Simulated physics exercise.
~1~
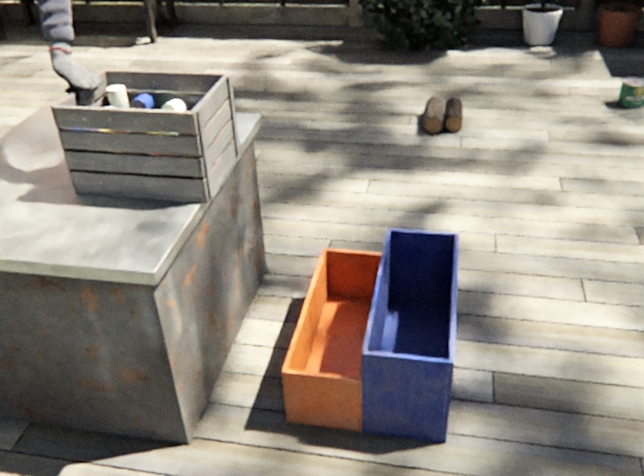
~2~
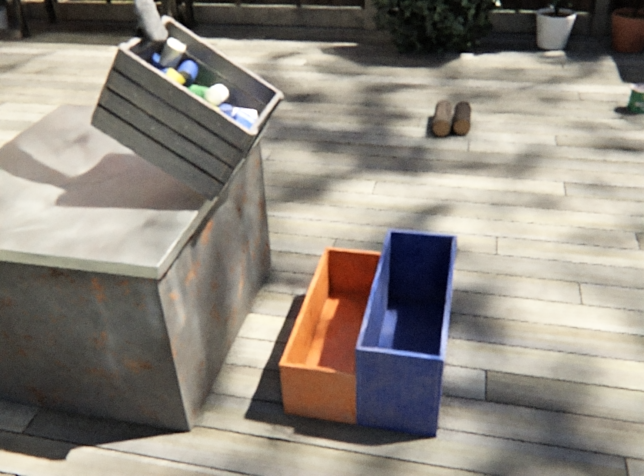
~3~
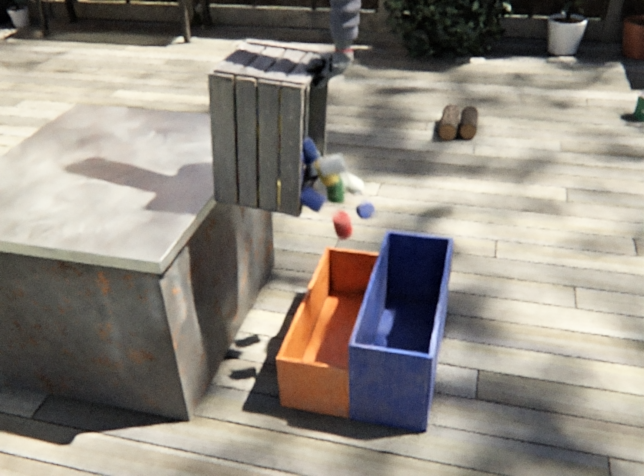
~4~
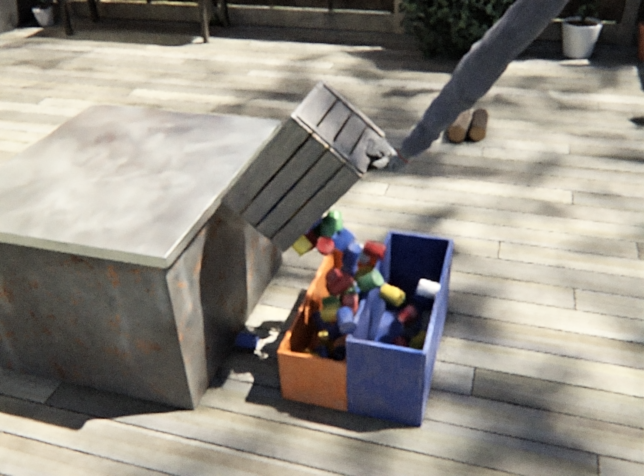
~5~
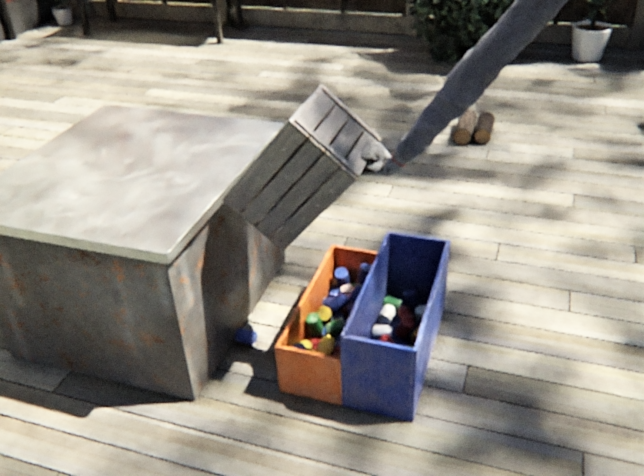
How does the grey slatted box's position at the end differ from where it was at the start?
At the start it sits upright on top of the bench, while at the end it is farther right and lower, tipped steeply over the bench's right edge with its opening facing down toward the containers.
